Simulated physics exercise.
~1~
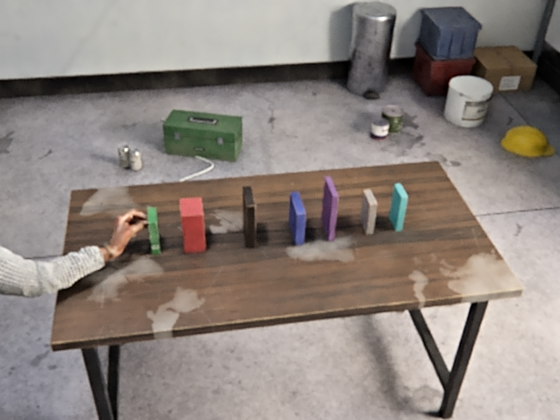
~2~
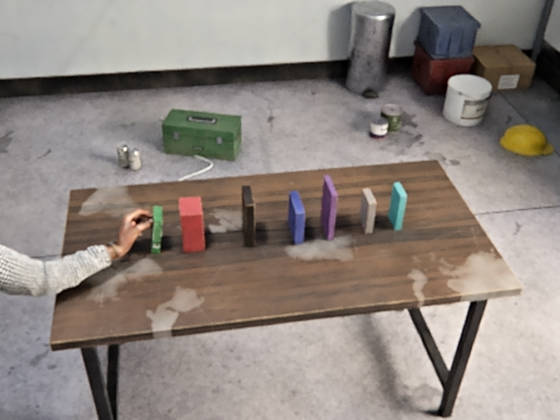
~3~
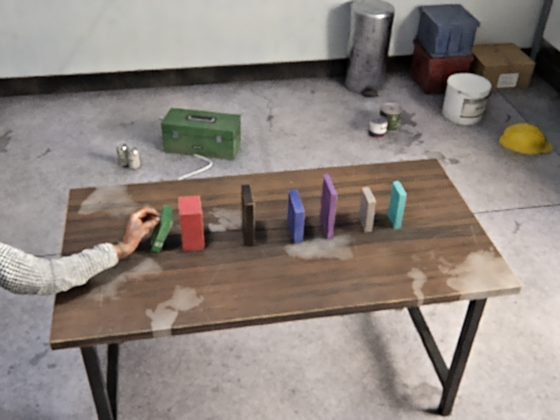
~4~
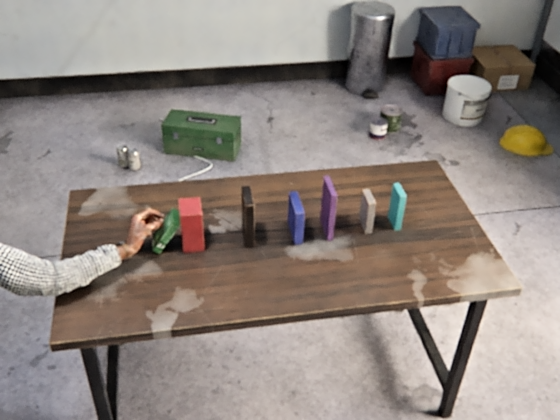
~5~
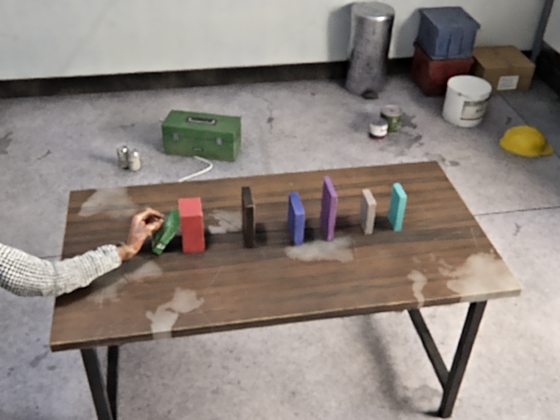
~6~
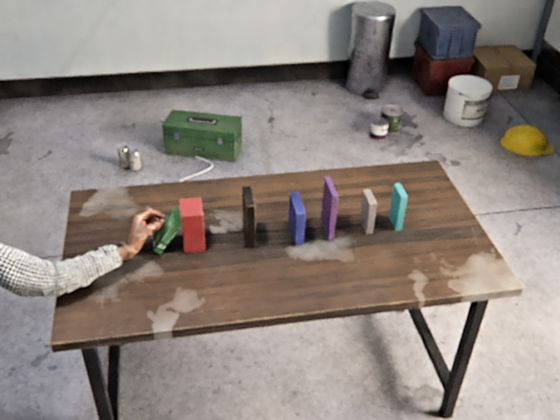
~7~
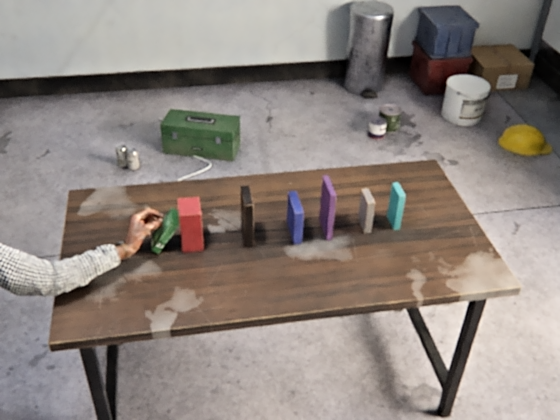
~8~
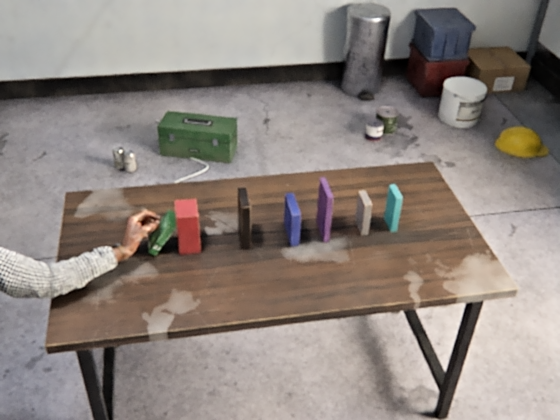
Green block tipped by a hand leaning against the red block on a wooden table, the rest of the row staying upright.
